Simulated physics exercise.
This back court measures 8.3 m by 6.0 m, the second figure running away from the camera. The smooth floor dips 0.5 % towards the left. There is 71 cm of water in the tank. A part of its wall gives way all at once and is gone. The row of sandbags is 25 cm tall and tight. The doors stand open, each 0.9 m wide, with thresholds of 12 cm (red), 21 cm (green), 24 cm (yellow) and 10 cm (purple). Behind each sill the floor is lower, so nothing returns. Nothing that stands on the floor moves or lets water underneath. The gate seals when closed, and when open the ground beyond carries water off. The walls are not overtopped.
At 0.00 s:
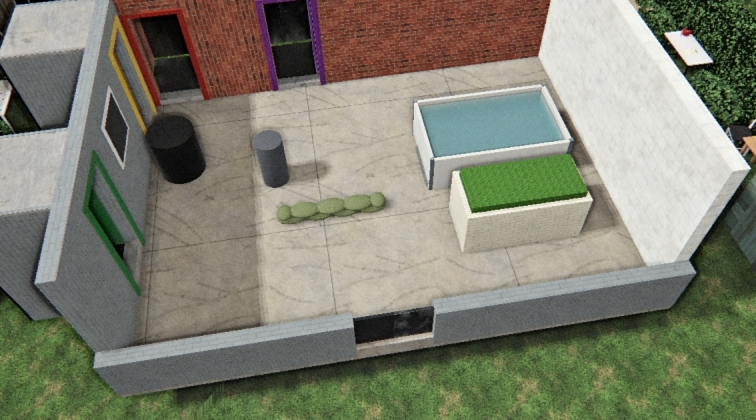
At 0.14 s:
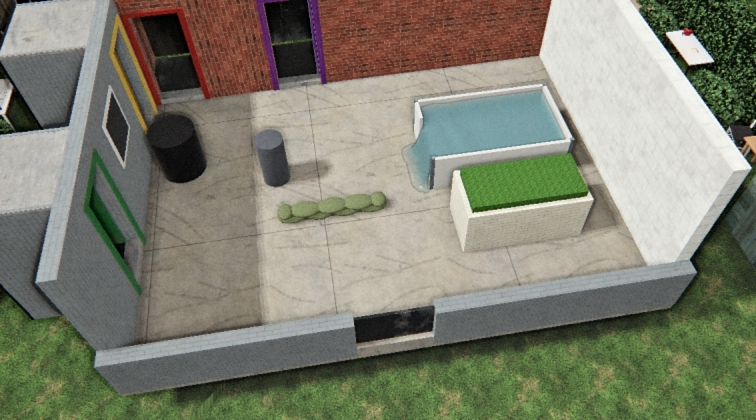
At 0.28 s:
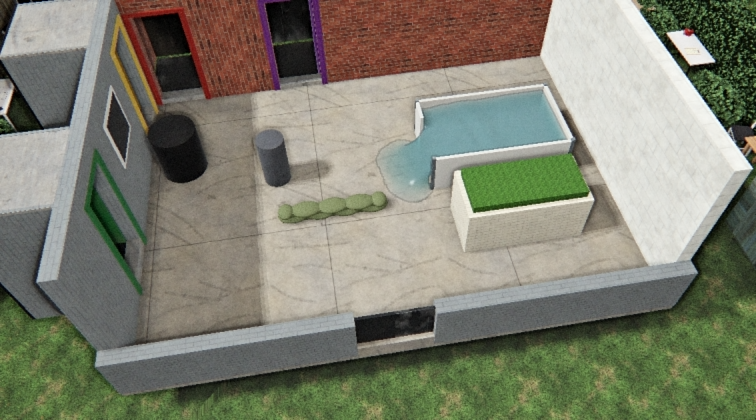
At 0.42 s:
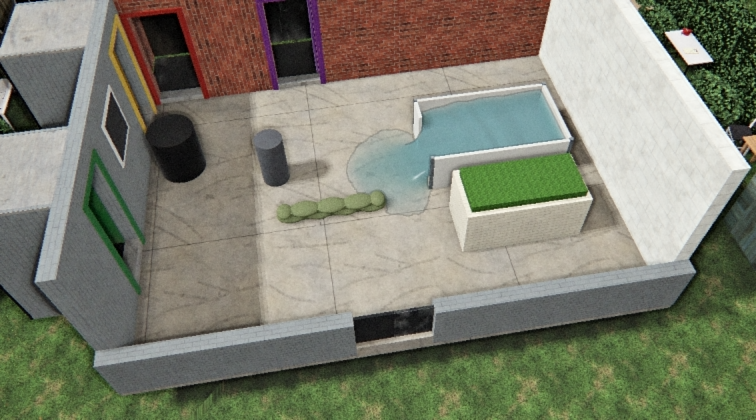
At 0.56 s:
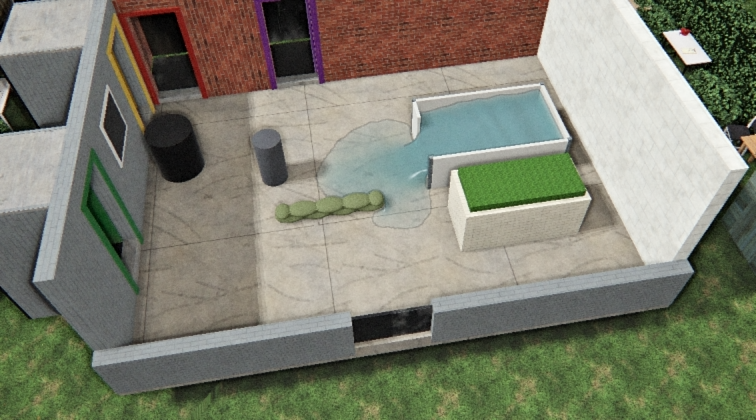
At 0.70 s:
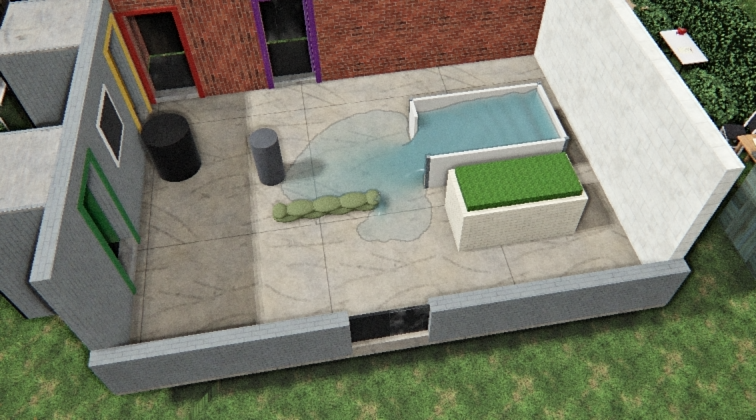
In the video, water sits still in a white-walled tank in a paved, walled court, then pours out through a gap at the tank's left end and spreads across the floor, reaching around a row of green bushes.
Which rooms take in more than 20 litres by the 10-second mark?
The water let in: At the red door it exceeds the limit; at the green door it stays under the limit; at the yellow door it does not reach the limit; at the purple door it does not reach the limit.
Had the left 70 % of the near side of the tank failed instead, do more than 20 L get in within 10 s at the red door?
Then: Red below.
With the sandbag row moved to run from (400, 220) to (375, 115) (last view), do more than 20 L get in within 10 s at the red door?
Then: Red below.
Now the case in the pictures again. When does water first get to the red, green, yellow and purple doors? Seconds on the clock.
Arrival: Red 2.2 s, green 1.8 s, yellow 2.0 s, purple 1.8 s.
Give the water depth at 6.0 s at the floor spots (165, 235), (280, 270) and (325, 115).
About 11, 6 and 2 cm.
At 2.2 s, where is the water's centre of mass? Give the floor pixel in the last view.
Near (385, 166).
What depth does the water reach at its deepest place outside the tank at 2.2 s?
Roughly 34 cm.
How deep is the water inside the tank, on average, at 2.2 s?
About 36 cm.
After 1.4 s water covers 25 % of the floor and is deepest (38 cm) near (415, 173); red door not reached, green door not reached, yellow door not reached, purple door not reached.
After 2.2 s water covers 45 % of the floor and is deepest (34 cm) near (280, 185); red door not reached, green door 15 cm at the sill, 0 L in, yellow door 6 cm at the sill, 0 L in, purple door 4 cm at the sill, 0 L in.
After 3.5 s water covers 55 % of the floor and is deepest (28 cm) near (151, 105); red door 21 cm at the sill, 15 L in, green door 15 cm at the sill, 0 L in, yellow door 23 cm at the sill, 1 L in, purple door 4 cm at the sill, 0 L in.
After 6.0 s water covers 65 % of the floor and is deepest (16 cm) near (148, 148); red door 13 cm at the sill, 54 L in, green door 12 cm at the sill, 0 L in, yellow door 13 cm at the sill, 2 L in, purple door 9 cm at the sill, 0 L in.
After 10.0 s water covers 90 % of the floor and is deepest (14 cm) near (128, 369); red door 9 cm at the sill, 56 L in, green door 6 cm at the sill, 0 L in, yellow door 9 cm at the sill, 2 L in, purple door 7 cm at the sill, 0 L in.
